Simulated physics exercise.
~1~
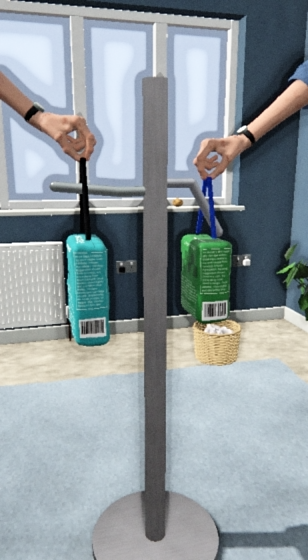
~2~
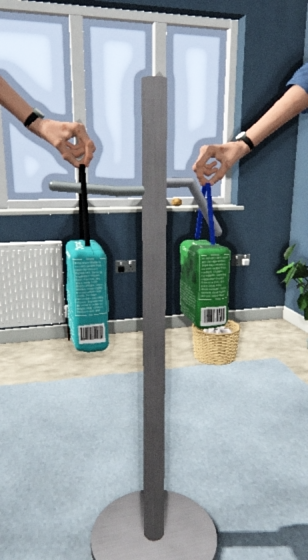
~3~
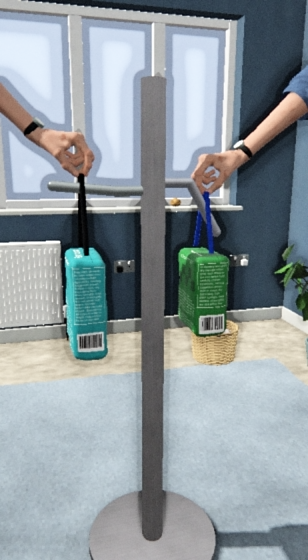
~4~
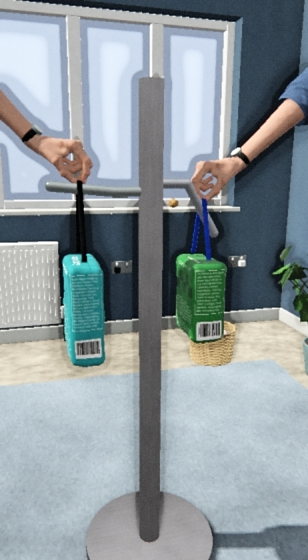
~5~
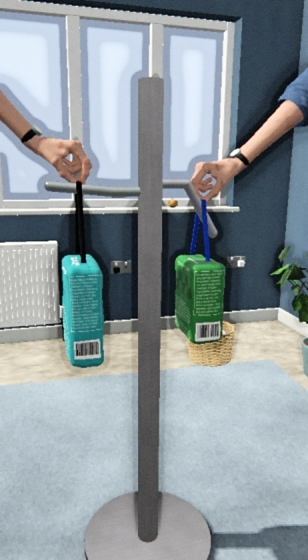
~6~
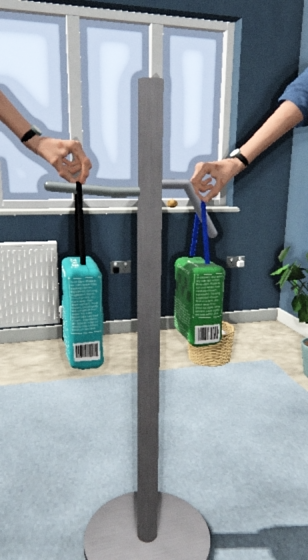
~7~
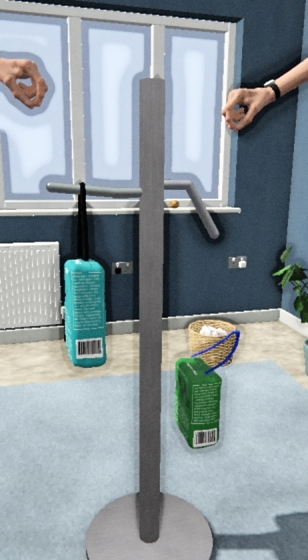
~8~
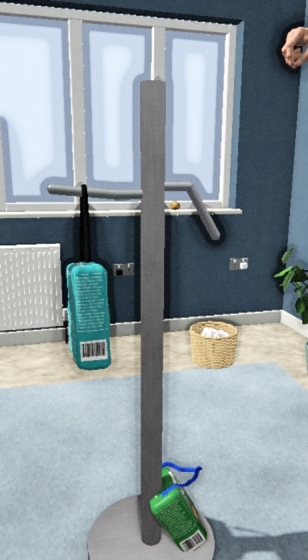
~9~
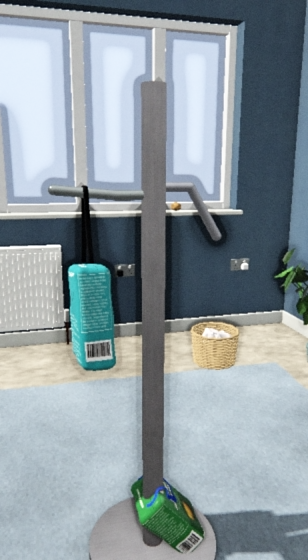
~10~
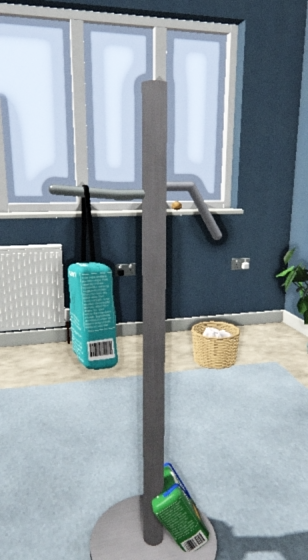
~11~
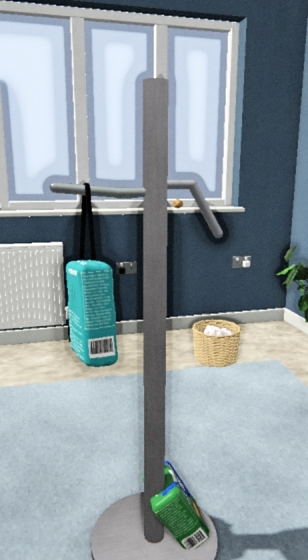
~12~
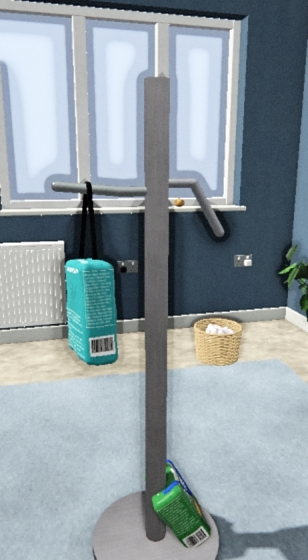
In a blue-walled room, two hands release turquoise and green packs at a post's arms, the turquoise hanging, the green dropping.
